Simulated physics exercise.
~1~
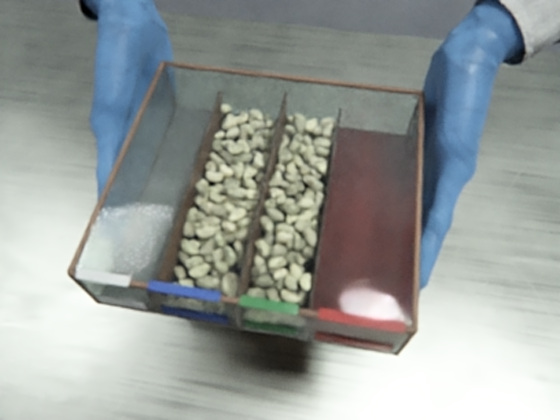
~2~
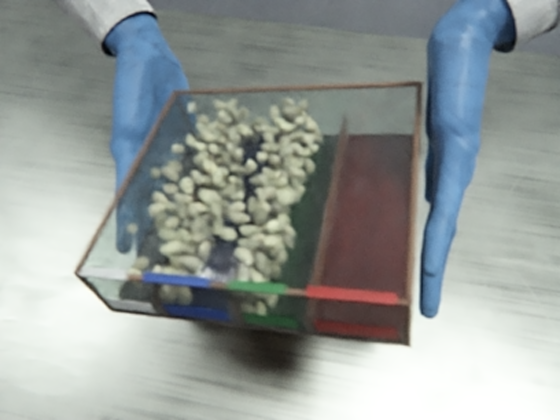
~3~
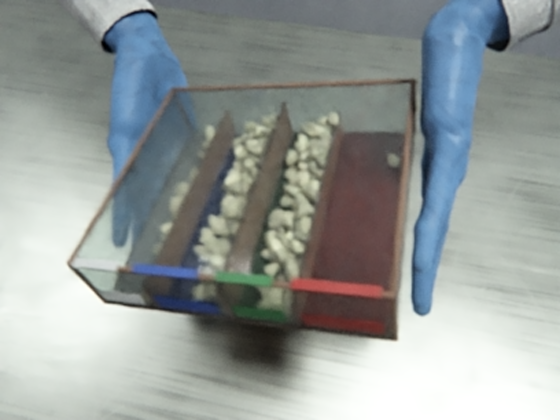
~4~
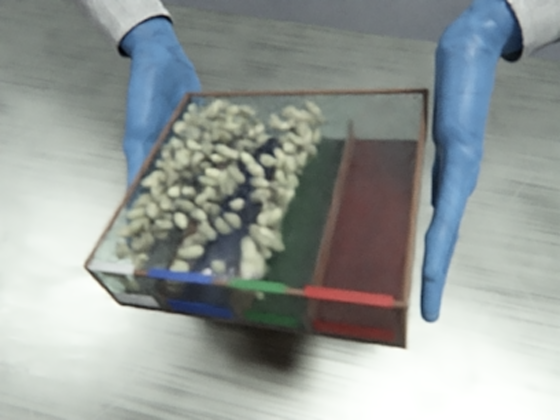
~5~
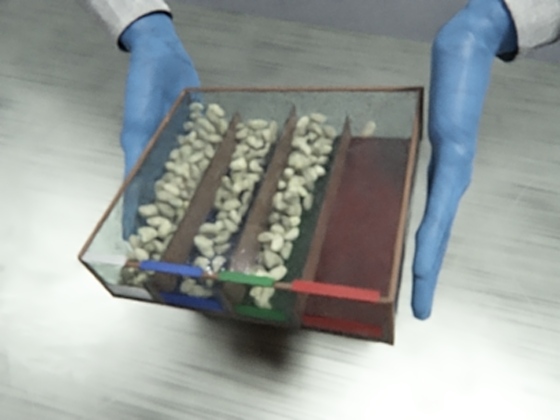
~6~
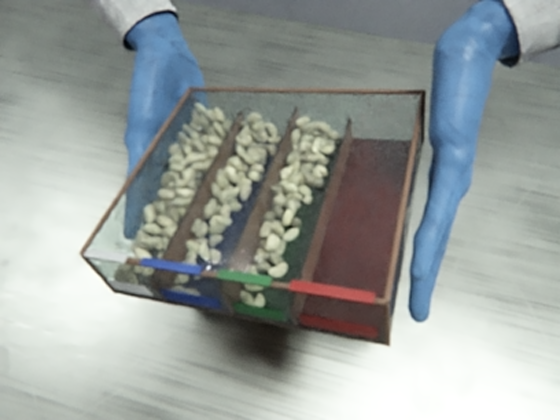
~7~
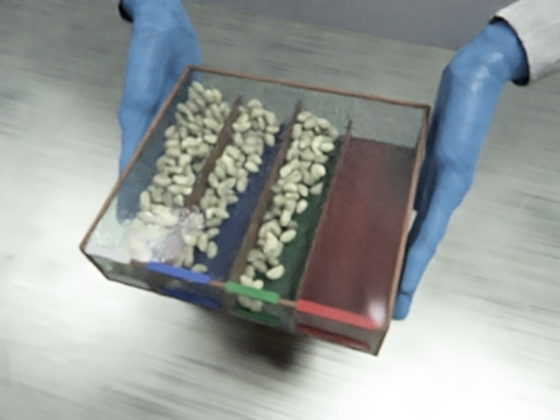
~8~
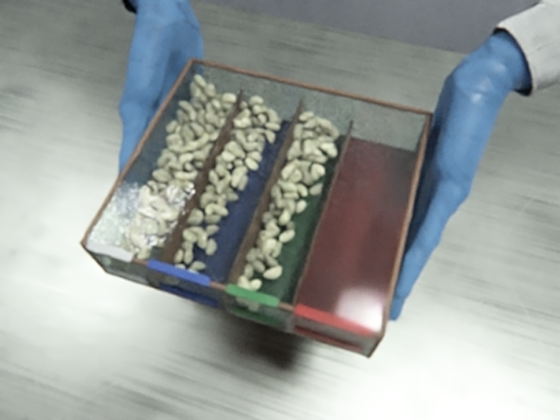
In a divided clear box, gloved hands shake and tilt beans leftward into the white compartment.
